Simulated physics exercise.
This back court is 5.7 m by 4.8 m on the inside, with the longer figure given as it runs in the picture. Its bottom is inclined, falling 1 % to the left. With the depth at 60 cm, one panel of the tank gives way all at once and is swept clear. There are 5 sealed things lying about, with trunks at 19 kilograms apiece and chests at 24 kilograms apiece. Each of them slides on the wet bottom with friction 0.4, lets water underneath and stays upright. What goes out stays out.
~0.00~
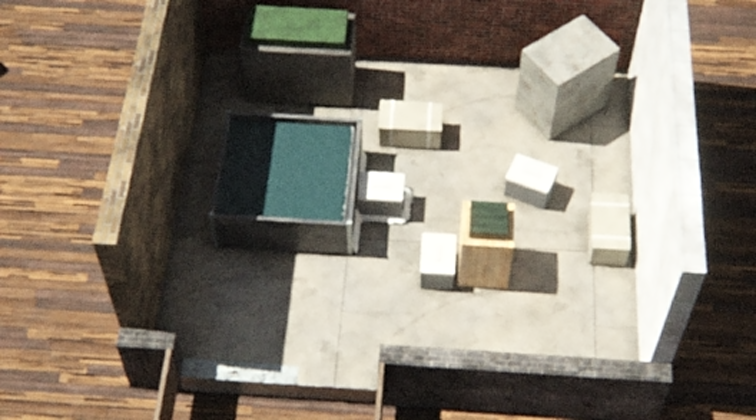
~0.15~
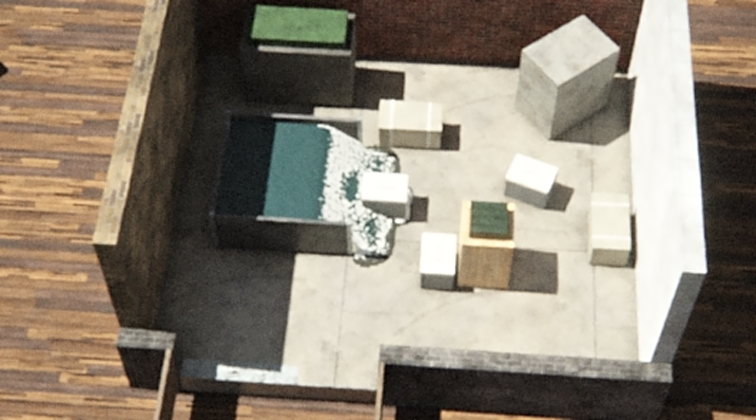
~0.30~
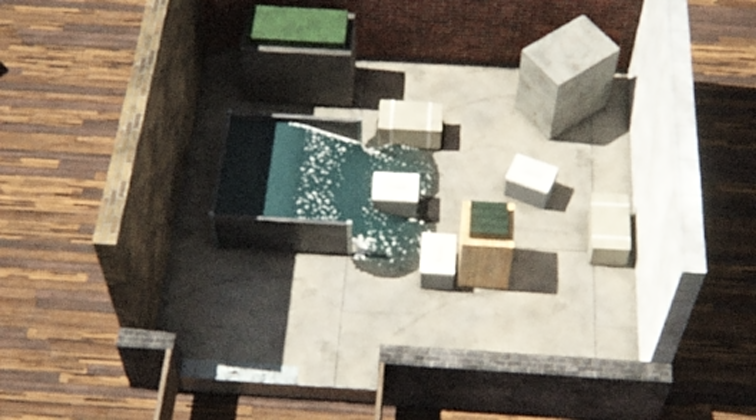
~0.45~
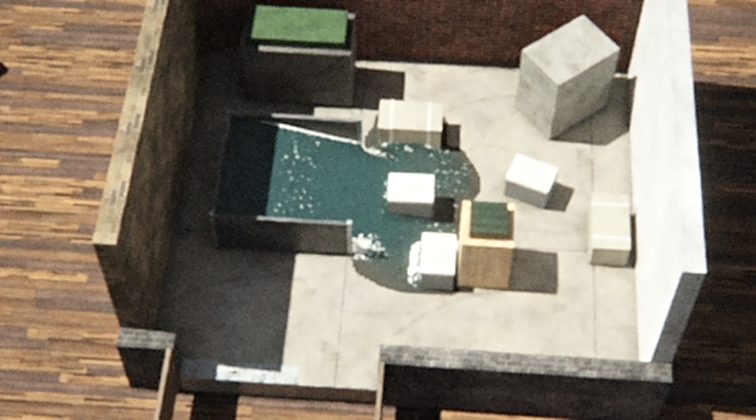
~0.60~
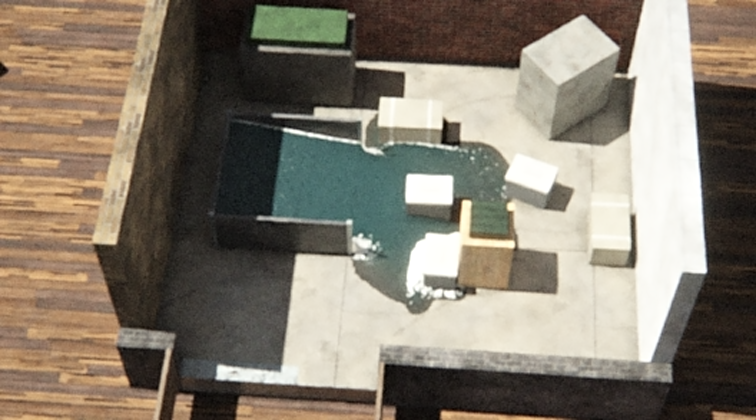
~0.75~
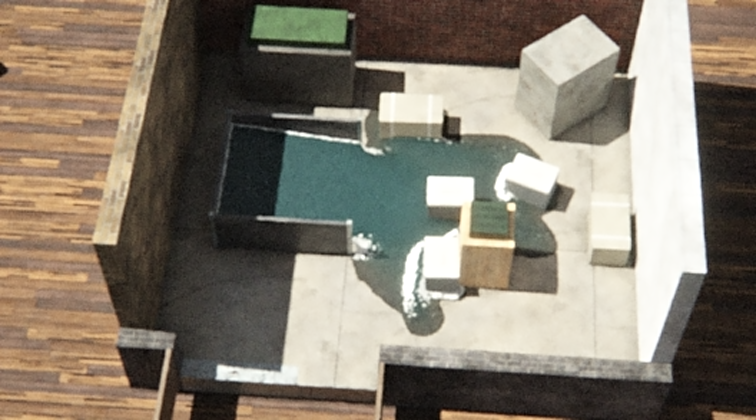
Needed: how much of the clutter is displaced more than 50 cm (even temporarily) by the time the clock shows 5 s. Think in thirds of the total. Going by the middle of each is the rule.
The count shifted gets to two thirds or more.
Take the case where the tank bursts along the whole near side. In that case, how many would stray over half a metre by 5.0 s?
The answer then is 0.
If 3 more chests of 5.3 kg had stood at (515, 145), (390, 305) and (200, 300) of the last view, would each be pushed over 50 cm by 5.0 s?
Respectively: Tops it; tops it; doesn't reach it.
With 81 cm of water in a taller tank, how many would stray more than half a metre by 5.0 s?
The answer would then be 5.
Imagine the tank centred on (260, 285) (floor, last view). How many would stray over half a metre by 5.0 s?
In that case the number is 3.
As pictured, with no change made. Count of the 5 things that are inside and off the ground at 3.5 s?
At that instant the tally stands at 3.
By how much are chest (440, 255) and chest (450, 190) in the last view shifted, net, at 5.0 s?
The first is off by 80 cm, the second by 200 cm.
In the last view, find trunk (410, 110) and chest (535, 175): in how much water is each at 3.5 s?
Close to 2 and 20 centimetres.
After 1.1 s 1 of 5 are over 50 cm from their spots; 1 afloat.
After 2.2 s 4 of 5 are over 50 cm from their spots; 3 afloat.
After 3.5 s 5 of 5 are over 50 cm from their spots; 3 afloat.
After 5.0 s 5 of 5 are over 50 cm from their spots, and 5 have been at some point; 1 afloat.
